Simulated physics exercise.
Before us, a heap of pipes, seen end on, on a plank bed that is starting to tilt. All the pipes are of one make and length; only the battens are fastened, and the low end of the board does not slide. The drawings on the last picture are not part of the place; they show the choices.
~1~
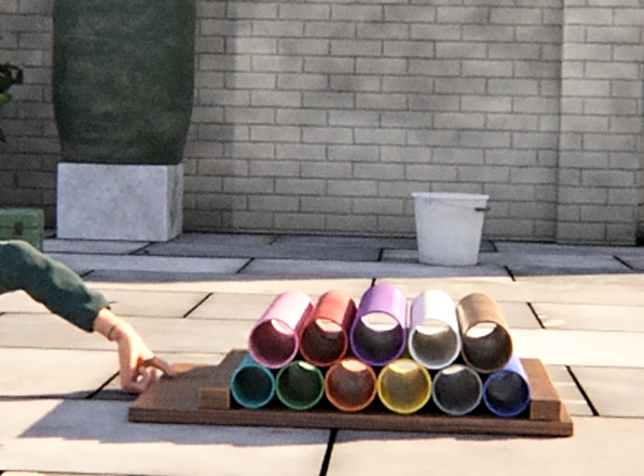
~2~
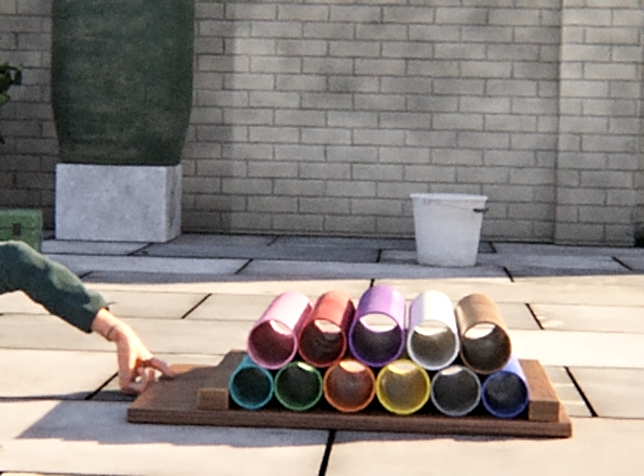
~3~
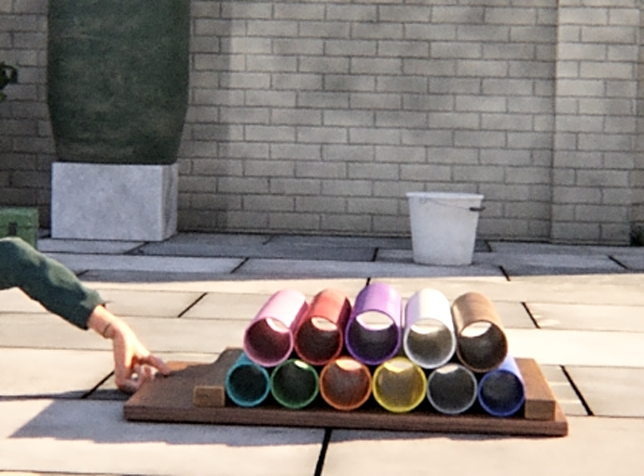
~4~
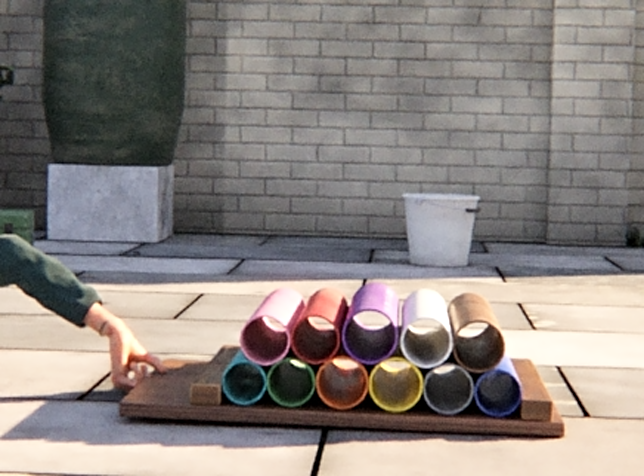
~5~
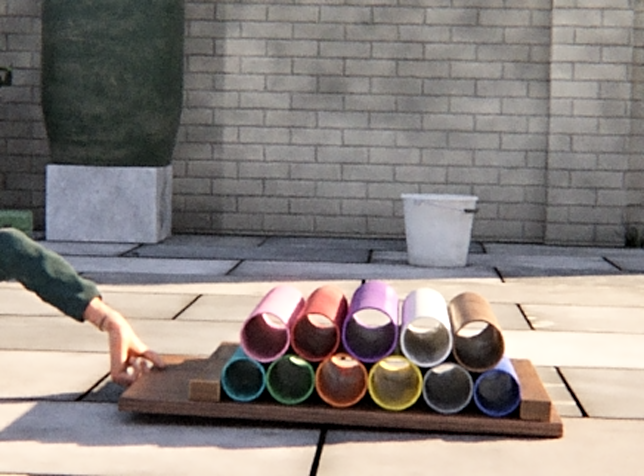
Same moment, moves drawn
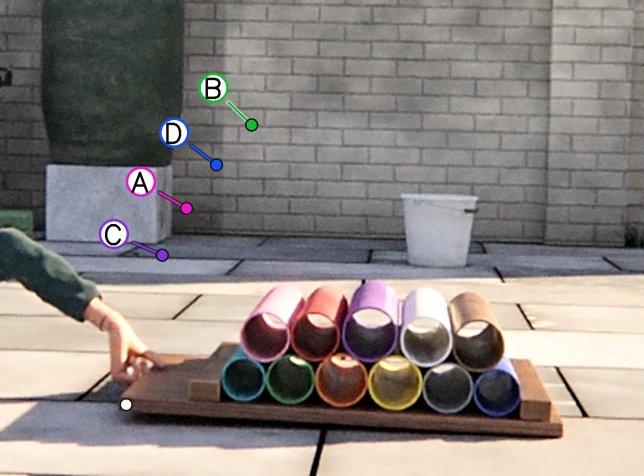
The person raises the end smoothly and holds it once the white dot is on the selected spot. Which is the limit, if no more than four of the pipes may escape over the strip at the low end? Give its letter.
A is the limit.
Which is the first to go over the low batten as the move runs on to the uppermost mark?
The brown one.
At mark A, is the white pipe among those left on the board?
No, with A.
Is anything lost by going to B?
At B: Yes.
On the marked copy, A at (186, 209); B at (252, 125); C at (162, 255); D at (216, 165); the white dot at (126, 404).
Following A. Soon after the start, board at 17°.
Later, board at 29°.
In the end, board at 29°, two over the low batten (brown, white).
As for the rest, B five over the low batten; C none over the low batten; D five over the low batten.
